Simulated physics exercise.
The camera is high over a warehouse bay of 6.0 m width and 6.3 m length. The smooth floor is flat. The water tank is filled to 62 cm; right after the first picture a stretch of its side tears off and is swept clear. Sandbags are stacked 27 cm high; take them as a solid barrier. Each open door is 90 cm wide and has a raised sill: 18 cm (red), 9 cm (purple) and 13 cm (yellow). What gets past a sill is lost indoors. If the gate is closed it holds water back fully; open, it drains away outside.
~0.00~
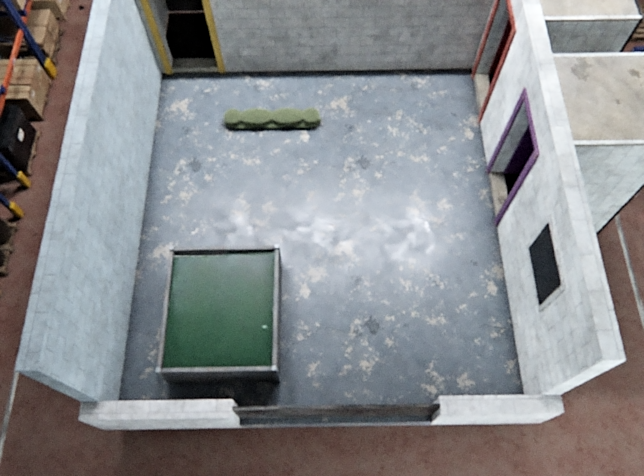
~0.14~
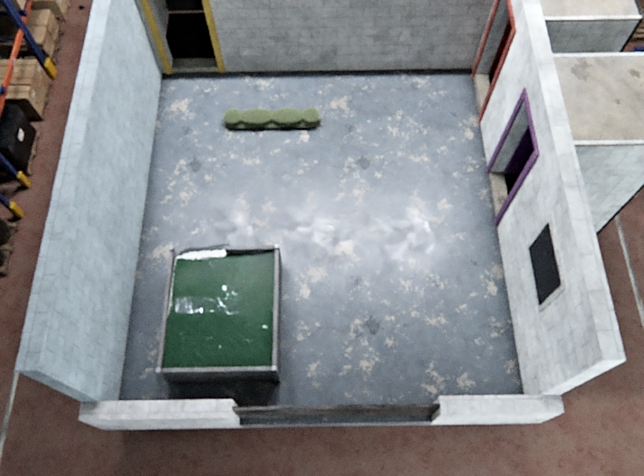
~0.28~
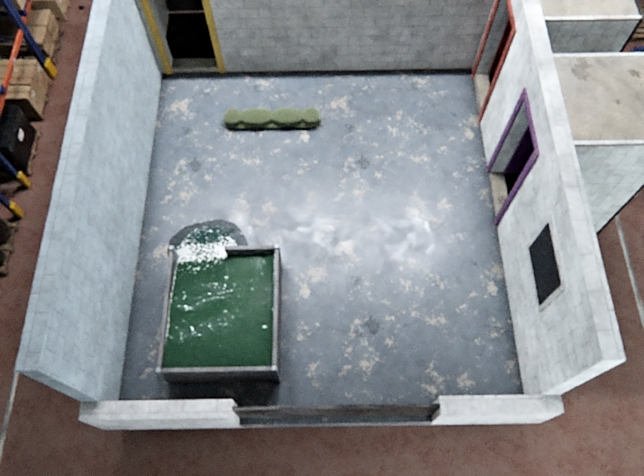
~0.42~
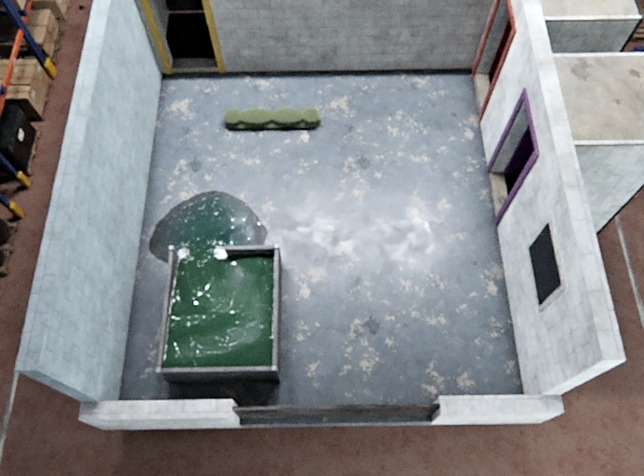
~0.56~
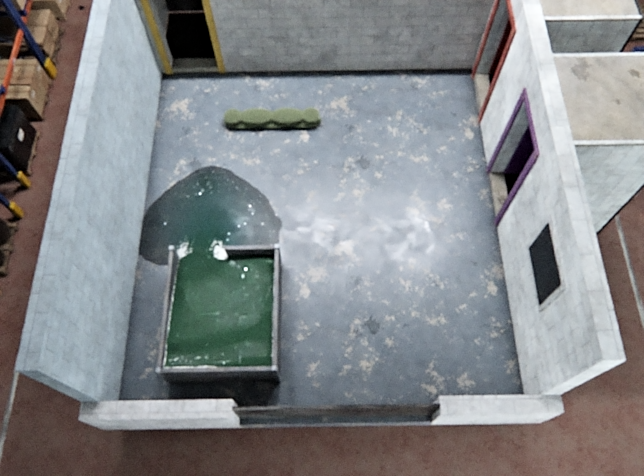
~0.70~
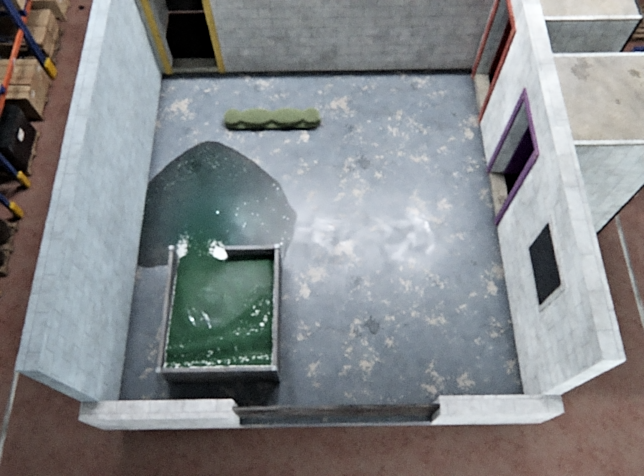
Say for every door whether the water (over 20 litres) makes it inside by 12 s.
Door by door: At the red door it does not reach the limit; at the purple door it does not reach the limit; at the yellow door it exceeds the limit.
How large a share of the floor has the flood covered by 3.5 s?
Near 45 per cent is wet.
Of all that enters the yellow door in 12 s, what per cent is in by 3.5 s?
About 75 per cent.
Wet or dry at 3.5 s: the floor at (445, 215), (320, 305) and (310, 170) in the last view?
In that order: Dry, not reached, under water.
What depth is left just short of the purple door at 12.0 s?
About 4.5 cm.
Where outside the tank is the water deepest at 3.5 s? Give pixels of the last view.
Near (200, 74).
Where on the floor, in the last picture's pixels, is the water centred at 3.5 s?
At about (237, 207).
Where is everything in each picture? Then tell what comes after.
Still water, 62 cm deep, in the water tank at (221, 307), in the first frame.
The front is at (233, 254), 0.5 m from the gap at (204, 262); 0.2 m2 of floor is under water; 62 cm left at the back of the water tank, in the second frame.
The front is at (224, 225), 0.8 m from the gap at (205, 263); 0.7 m2 of floor is under water; 62 cm left at the back of the water tank, in the third frame.
The front is at (202, 198), 1.3 m from the gap at (205, 263); 1.7 m2 of floor is under water; 62 cm left at the back of the water tank, in the fourth frame.
The front is at (207, 171), 1.9 m from the gap at (205, 263); 2.8 m2 of floor is under water; 60 cm left at the back of the water tank, in the fifth frame.
Water pours out at (205, 263) and has run 2.4 m, to (210, 146); deepest outside 36 cm, 52 cm at the water tank's back, in the sixth frame.
After 1.4 s water covers 25 % of the floor and is deepest (34 cm) near (204, 262); red door not reached, purple door not reached, yellow door 8 cm at the sill, 0 L in.
After 2.2 s water covers 30 % of the floor and is deepest (35 cm) near (191, 74); red door not reached, purple door not reached, yellow door 31 cm at the sill, 19 L in.
After 3.5 s water covers 45 % of the floor and is deepest (24 cm) near (200, 74); red door not reached, purple door not reached, yellow door 23 cm at the sill, 127 L in.
After 7.0 s water covers 65 % of the floor and is deepest (14 cm) near (451, 70); red door 12 cm at the sill, 0 L in, purple door 6 cm at the sill, 0 L in, yellow door 10 cm at the sill, 167 L in.
After 12.0 s water covers 95 % of the floor and is deepest (8 cm) near (290, 370); red door 6 cm at the sill, 0 L in, purple door 5 cm at the sill, 0 L in, yellow door 4 cm at the sill, 167 L in.
